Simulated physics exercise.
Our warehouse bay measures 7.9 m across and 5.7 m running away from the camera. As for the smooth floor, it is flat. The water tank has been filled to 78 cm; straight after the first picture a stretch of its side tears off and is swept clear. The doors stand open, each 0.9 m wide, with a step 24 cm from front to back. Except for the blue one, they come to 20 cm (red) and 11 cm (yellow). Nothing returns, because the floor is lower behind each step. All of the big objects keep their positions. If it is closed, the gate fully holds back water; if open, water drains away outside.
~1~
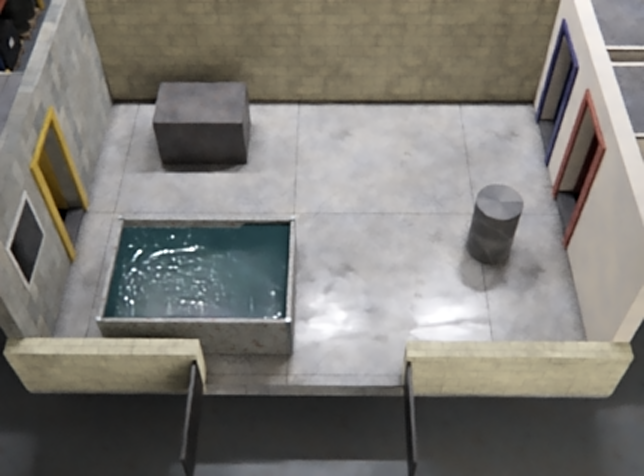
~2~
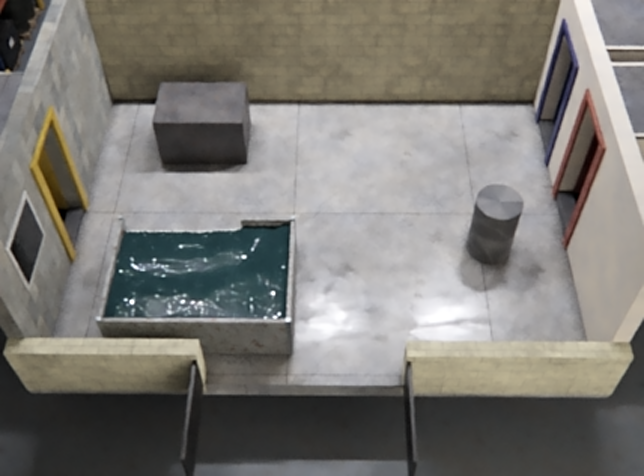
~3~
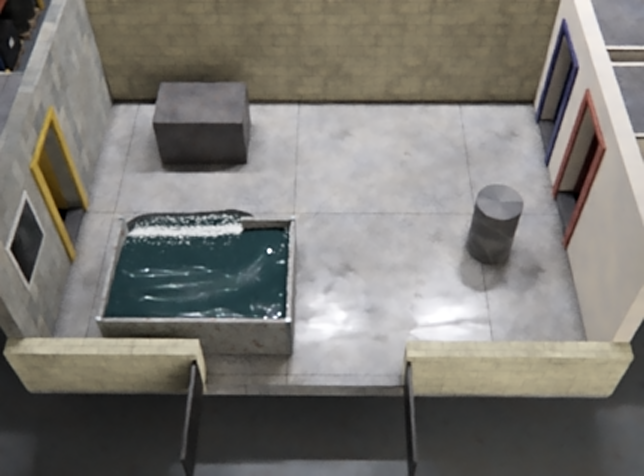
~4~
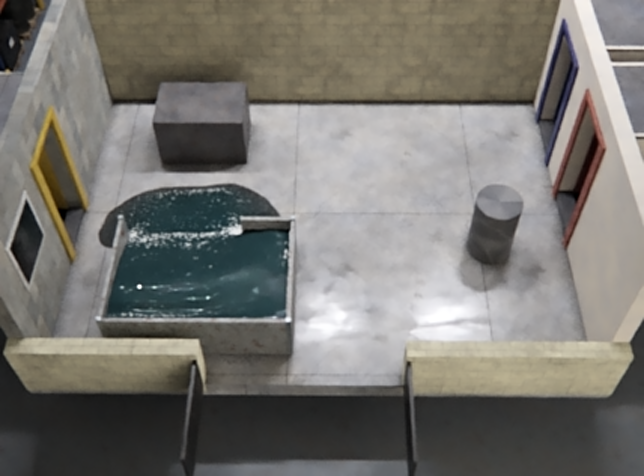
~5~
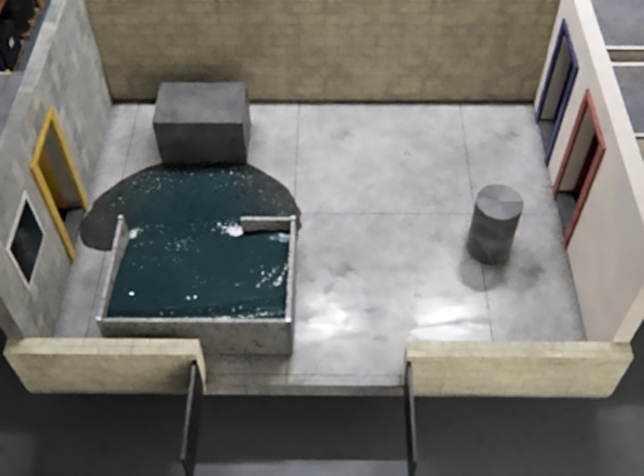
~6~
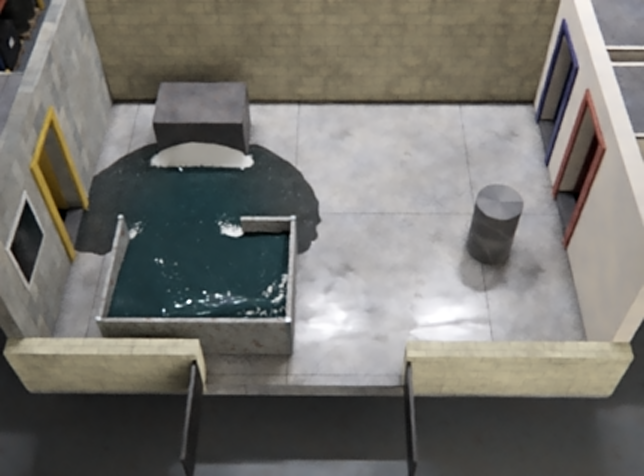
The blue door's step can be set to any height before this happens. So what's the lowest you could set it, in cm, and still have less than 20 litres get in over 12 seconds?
Some 22 cm would be the lowest.
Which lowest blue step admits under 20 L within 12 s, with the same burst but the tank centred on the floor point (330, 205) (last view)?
Then it needs to be around 22 cm high.
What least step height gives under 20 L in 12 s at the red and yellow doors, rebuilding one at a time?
You'd want some 10.0 cm at red and some 12.5 cm at yellow.
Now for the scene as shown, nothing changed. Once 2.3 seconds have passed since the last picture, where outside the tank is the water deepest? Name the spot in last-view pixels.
Check close to (110, 116).
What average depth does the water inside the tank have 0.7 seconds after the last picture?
Around 43 centimetres.
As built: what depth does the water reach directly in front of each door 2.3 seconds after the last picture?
In cm - red: 0, yellow: 16, blue: 2.
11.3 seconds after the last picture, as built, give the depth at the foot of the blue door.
Some 8.5 centimetres.
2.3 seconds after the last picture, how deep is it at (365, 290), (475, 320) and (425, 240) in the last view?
The three readings, in order, are 0, 0 and 1 cm.
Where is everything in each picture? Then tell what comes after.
The water tank at (201, 270) is whole and still, 78 cm deep; the blue door at (555, 99) is dry, in the first frame.
The gap is on the far side, the front 0.3 m out at a hidden place; the back of the water tank holds 78 cm, in the second frame.
The front is at (221, 214), 0.8 m from the gap on the far side; 1.5 m2 of floor is wet, 78 cm left at the back, in the third frame.
Water pours out on the far side and has run 1.4 m, to (221, 187); about 12 cm deep outside, 70 cm at the back, in the fourth frame.
The front is at (179, 164), 2.0 m from the gap on the far side; 5.3 m2 of floor is wet, 67 cm left at the back, in the fifth frame.
Water pours out on the far side and has run 2.4 m, to (152, 147); about 7 cm deep outside, 67 cm at the back; the blue door at (555, 99), 6.6 m from the gap, is still 4.3 m from the nearest water, in the sixth frame.
Then, 0.7 s after the last picture water covers 25 % of the floor, deepest (55 cm) near (189, 167); it has not reached the blue door.
Then, 2.3 s after the last picture water covers 60 % of the floor, deepest (40 cm) near (110, 116); it has not reached the blue door.
Then, 11.3 s after the last picture water covers 100 % of the floor, deepest (12 cm) near (564, 278); 9 cm at the blue door, 205 litres in over its 10 cm step.
At the blue door as built, the water peaked near 28 cm, 3.9 s after the last picture.
With a step of 18.5 cm, 41 litres would have come in within the 12 s; with 25 cm, 8 litres. So under 20 litres takes about 22 cm.
